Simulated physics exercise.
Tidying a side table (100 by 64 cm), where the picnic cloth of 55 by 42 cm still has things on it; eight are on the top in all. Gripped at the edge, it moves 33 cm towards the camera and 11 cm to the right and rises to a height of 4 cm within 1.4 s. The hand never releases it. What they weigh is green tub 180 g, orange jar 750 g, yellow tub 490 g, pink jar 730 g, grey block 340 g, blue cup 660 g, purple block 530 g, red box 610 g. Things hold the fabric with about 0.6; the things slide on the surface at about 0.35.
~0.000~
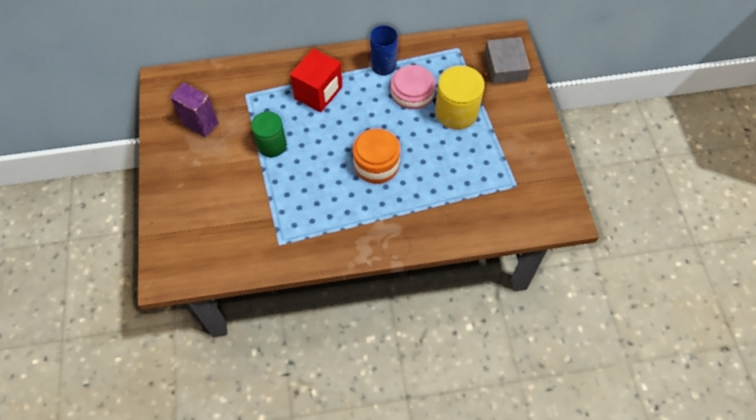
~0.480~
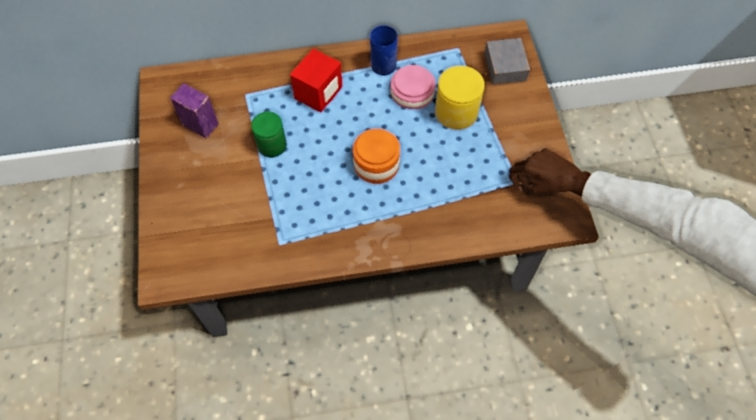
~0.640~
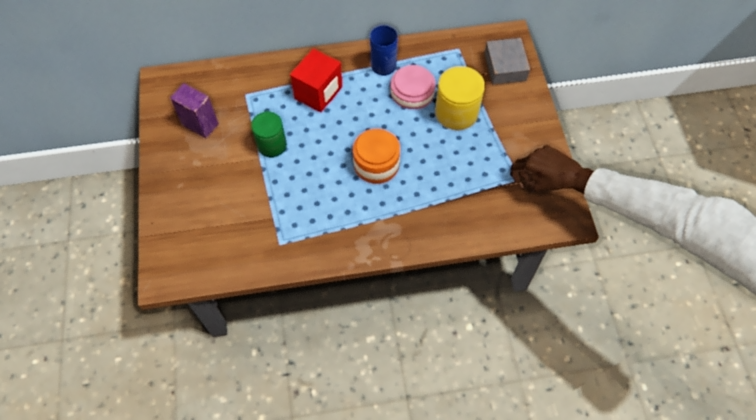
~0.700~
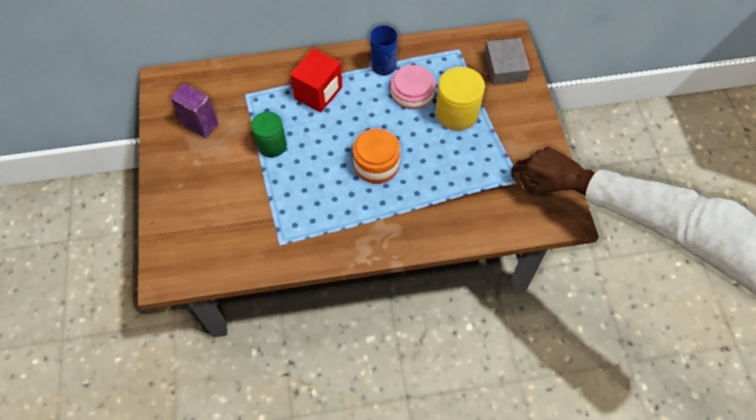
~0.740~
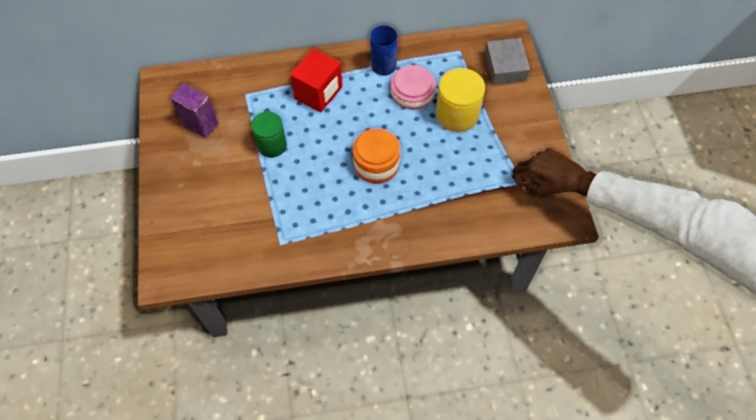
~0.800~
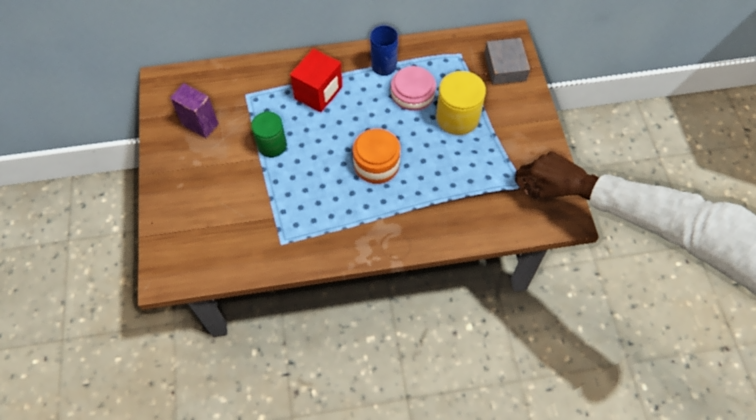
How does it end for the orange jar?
The orange jar goes over the edge.
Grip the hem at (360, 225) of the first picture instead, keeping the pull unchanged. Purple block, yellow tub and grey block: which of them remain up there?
Purple block is left on top, yellow tub is left on top, grey block is left on top.
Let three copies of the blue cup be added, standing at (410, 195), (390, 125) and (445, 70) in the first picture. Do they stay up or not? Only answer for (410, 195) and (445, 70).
The first one tips off, and the other survives on top.
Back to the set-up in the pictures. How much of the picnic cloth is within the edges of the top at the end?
Roughly 65% of it.
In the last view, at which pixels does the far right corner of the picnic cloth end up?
In the final picture you'd find it somewhere near (578, 155).
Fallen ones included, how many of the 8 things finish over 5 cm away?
My count is 5.
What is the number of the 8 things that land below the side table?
That works out to 1 of them.
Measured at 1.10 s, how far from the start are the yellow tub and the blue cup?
Yellow tub 10 cm, blue cup 2 cm.
After 1.1 s, 100 % of the picnic cloth is still over the top; orange jar 6 cm off its start, yellow tub 10 cm off its start, pink jar 8 cm off its start.
After 1.4 s, 95 % of the picnic cloth is still over the top; orange jar 18 cm off its start, yellow tub 22 cm off its start, pink jar 20 cm off its start.
After 1.7 s, 75 % of the picnic cloth is still over the top; orange jar 26 cm off its start at (462, 224), yellow tub 33 cm off its start at (556, 189), pink jar 31 cm off its start at (507, 162).
After 2.0 s, 70 % of the picnic cloth is still over the top; orange jar 31 cm off its start, yellow tub 38 cm off its start, pink jar 35 cm off its start.
After 3.6 s, 65 % of the picnic cloth is still over the top; orange jar over the edge, yellow tub 38 cm off its start at (577, 206), pink jar 36 cm off its start at (523, 175), red box 33 cm off its start at (427, 141).
